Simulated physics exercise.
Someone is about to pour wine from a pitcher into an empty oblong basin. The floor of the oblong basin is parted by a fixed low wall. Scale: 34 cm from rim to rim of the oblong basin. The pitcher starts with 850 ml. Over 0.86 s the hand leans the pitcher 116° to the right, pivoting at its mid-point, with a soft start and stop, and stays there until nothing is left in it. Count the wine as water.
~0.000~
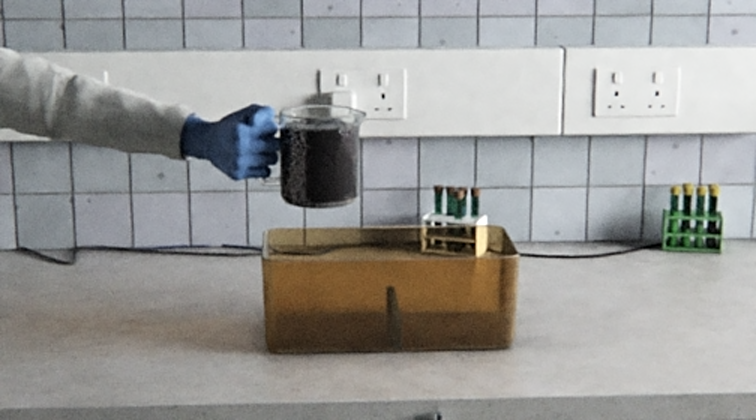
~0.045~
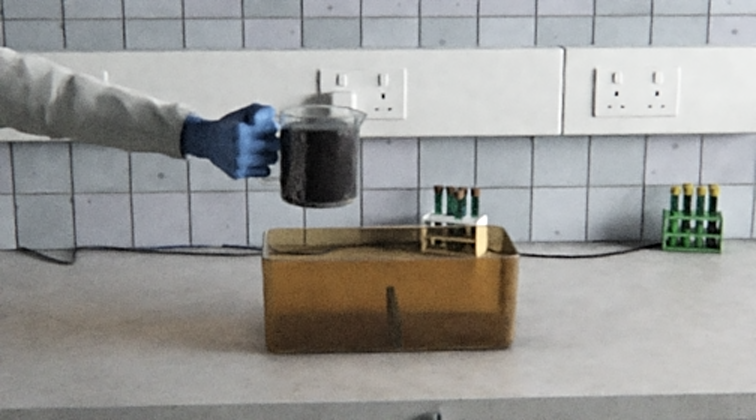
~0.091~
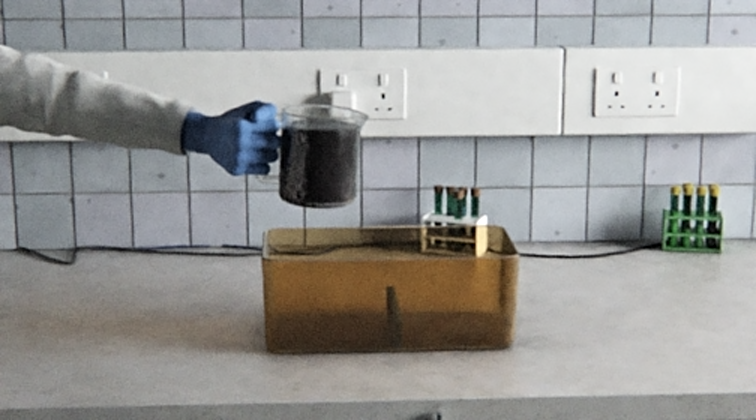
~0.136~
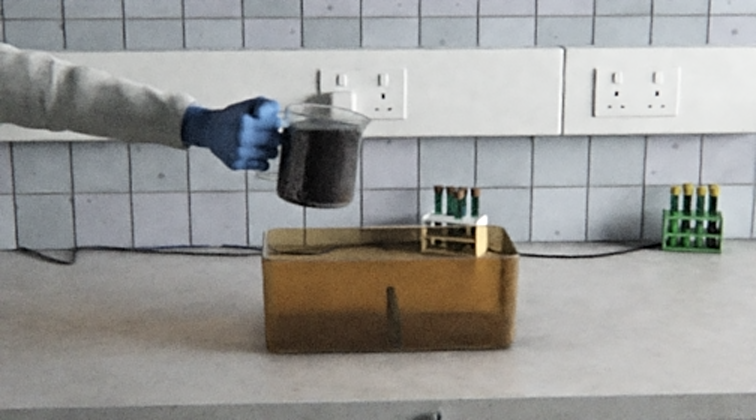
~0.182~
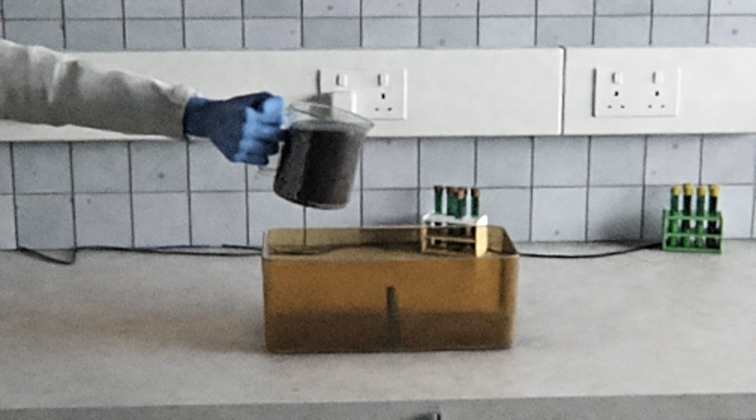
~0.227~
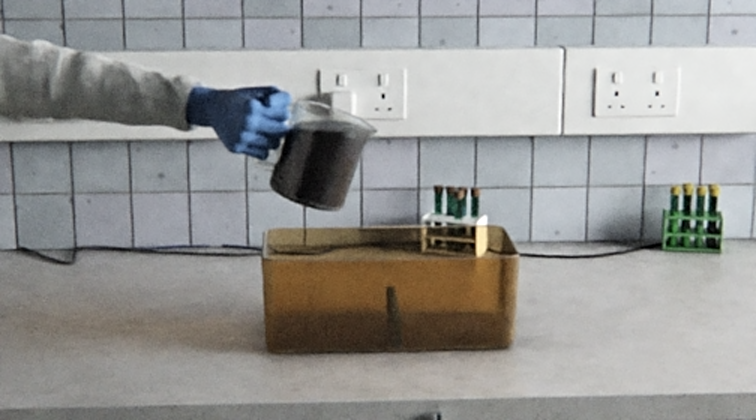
A blue-gloved hand in a pale sleeve, reaching in from the left, holds a clear pitcher of dark liquid upright, then leans it gradually to the right, slowly at first and then faster. Below it, an amber oblong basin sits on a grey bench, with racks of capped tubes to the right. The fixed, level view faces a tiled wall with white socket panels.
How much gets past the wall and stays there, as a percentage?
About 82 per cent.
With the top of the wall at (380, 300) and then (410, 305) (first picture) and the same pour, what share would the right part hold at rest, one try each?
In turn about 95 and 60 per cent.
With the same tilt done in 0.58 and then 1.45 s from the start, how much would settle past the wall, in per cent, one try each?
First 80, then 85 per cent.
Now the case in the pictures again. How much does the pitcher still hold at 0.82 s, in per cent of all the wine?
About 14 per cent.
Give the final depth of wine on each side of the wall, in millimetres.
Some 4 mm on the left and 28 mm on the right.
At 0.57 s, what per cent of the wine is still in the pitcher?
Some 70 per cent.
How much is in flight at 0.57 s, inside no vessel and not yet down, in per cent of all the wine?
Some 20 per cent.
Then, 0.57 s in, the tilt is 86° and 69 per cent is still to pour, 0 is left of the wall and 10 right of it.
Then, 0.82 s in, the tilt is 115° and 14 per cent is still to pour, 7 is left of the wall and 66 right of it.
Then, 1.08 s in, the tilt is 116° and 0 per cent is still to pour, 14 is left of the wall and 84 right of it.
Then, 1.36 s in, the tilt is 116° and 0 per cent is still to pour, 17 is left of the wall and 82 right of it.
Finally, 17 per cent lies left of the wall, 82 right of it and 1 outside.
